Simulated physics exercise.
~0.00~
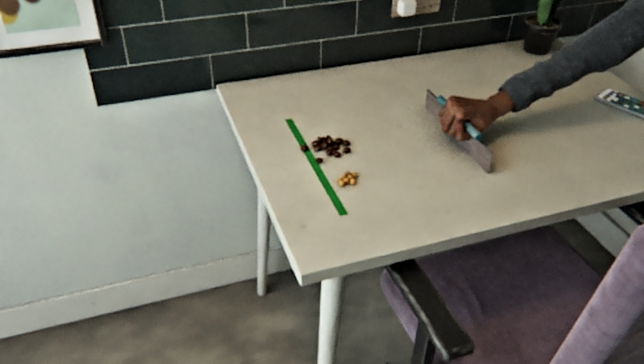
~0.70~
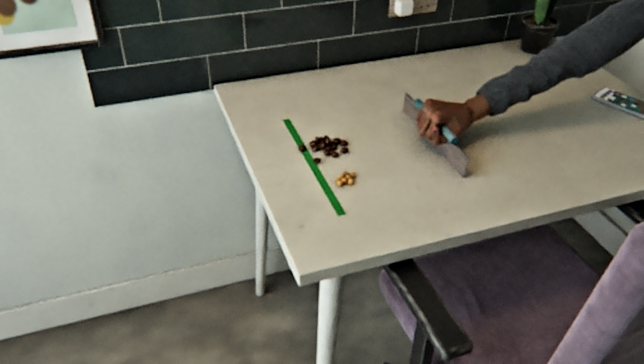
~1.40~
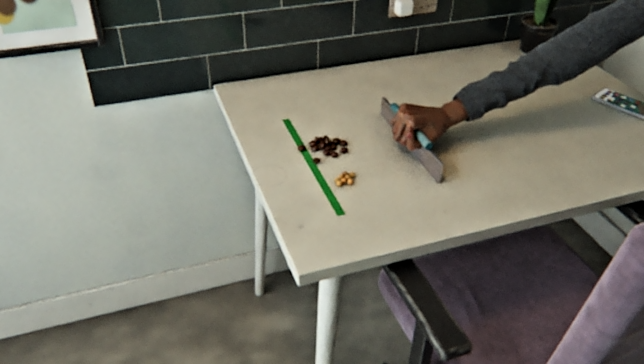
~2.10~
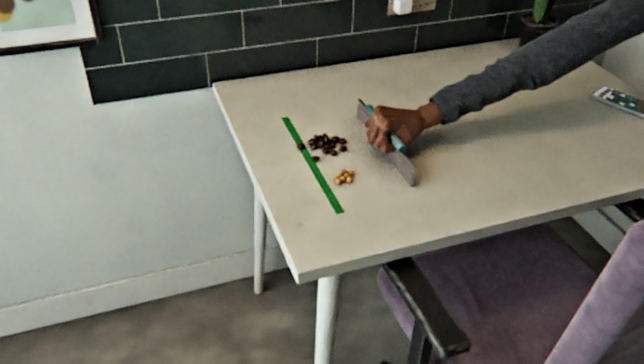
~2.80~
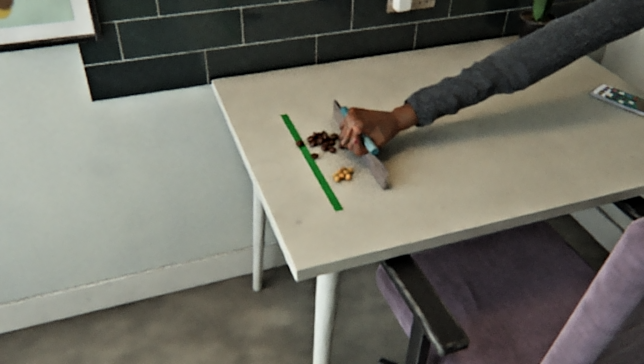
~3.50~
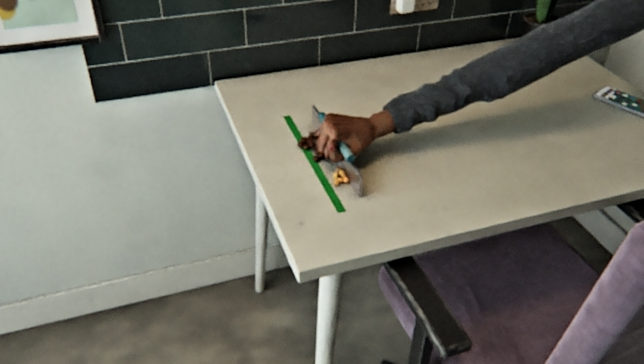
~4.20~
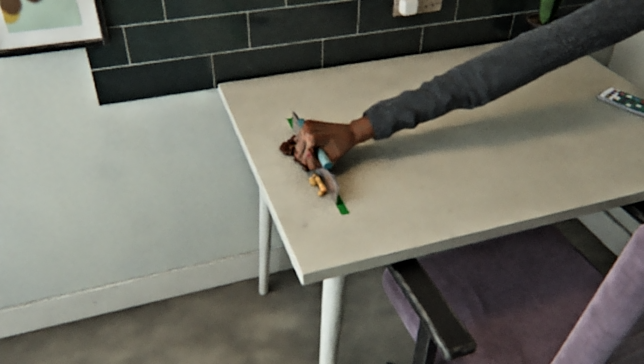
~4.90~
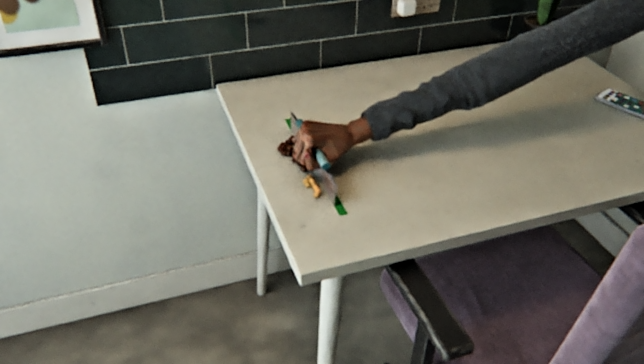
A hand holding a scraper slides it leftward across a pale table, reaches two small clusters of loose pieces, one dark and one yellowish, and pushes them to a green tape line, where it stops with both still on the tabletop.
